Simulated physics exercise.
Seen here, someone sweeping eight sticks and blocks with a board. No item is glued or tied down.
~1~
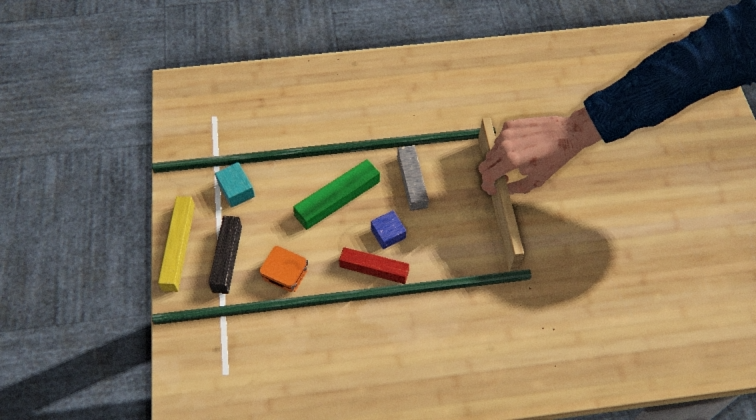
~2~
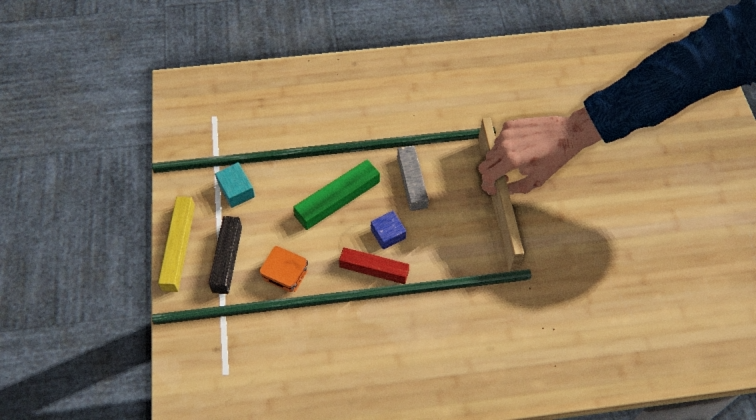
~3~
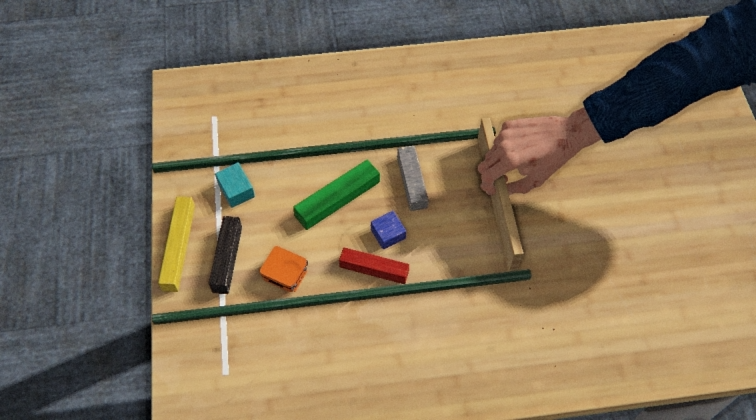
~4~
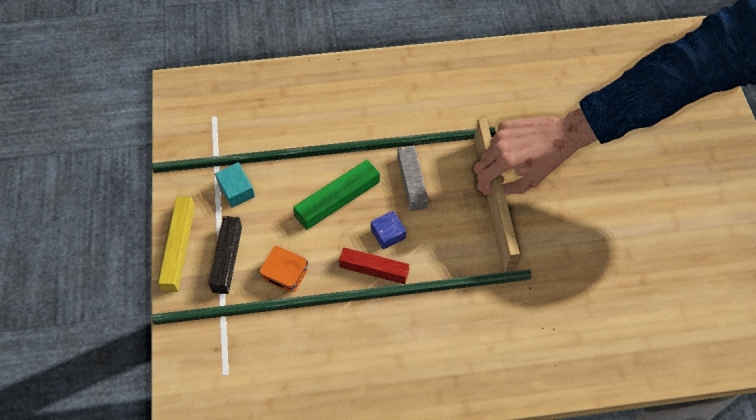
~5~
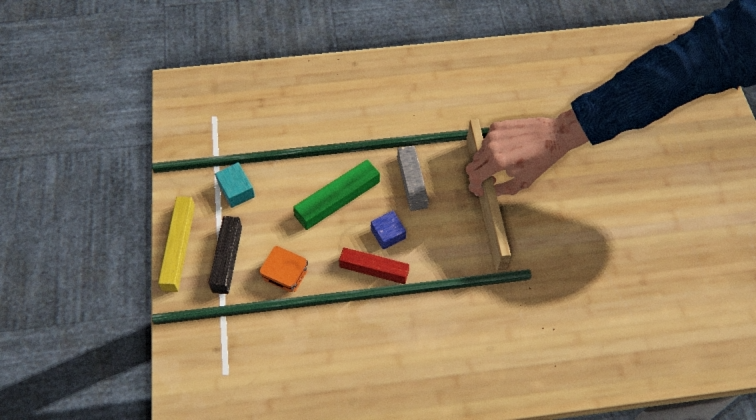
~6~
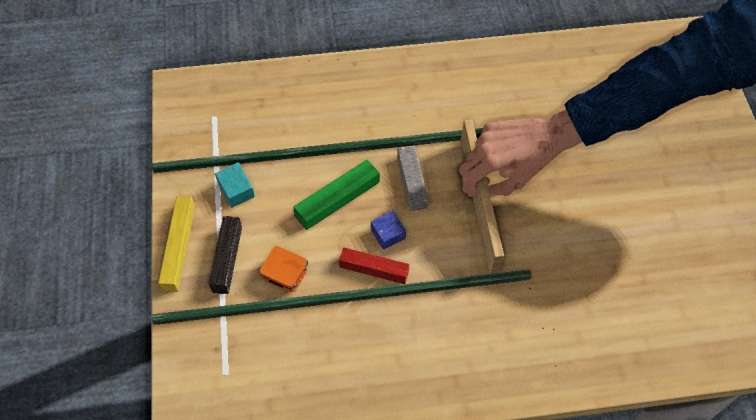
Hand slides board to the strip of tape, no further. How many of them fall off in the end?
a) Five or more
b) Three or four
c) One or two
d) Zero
c.
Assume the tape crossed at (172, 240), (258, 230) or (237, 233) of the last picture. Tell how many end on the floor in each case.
Tallies in the order asked: 6, 0, 1.
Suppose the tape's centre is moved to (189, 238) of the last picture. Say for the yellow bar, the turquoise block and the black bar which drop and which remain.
Yellow bar: Goes down; turquoise block: Goes down; black bar: Goes down.
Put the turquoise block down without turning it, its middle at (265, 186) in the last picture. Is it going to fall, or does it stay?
The turquoise block stays put.
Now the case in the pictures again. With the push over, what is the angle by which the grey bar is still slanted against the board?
Around 0 degrees.
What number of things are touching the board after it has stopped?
Contact count: 3.
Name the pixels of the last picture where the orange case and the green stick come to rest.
Around (174, 289), then around (175, 214).
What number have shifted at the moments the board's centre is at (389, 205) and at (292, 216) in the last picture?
So far 4, and 7 at the second.
Soon after, none off yet; yellow bar at rest near (177, 243); black bar at rest near (226, 255); turquoise block at rest near (235, 185).
In the end, the number that fall off is one or two; gone, black bar and yellow bar.
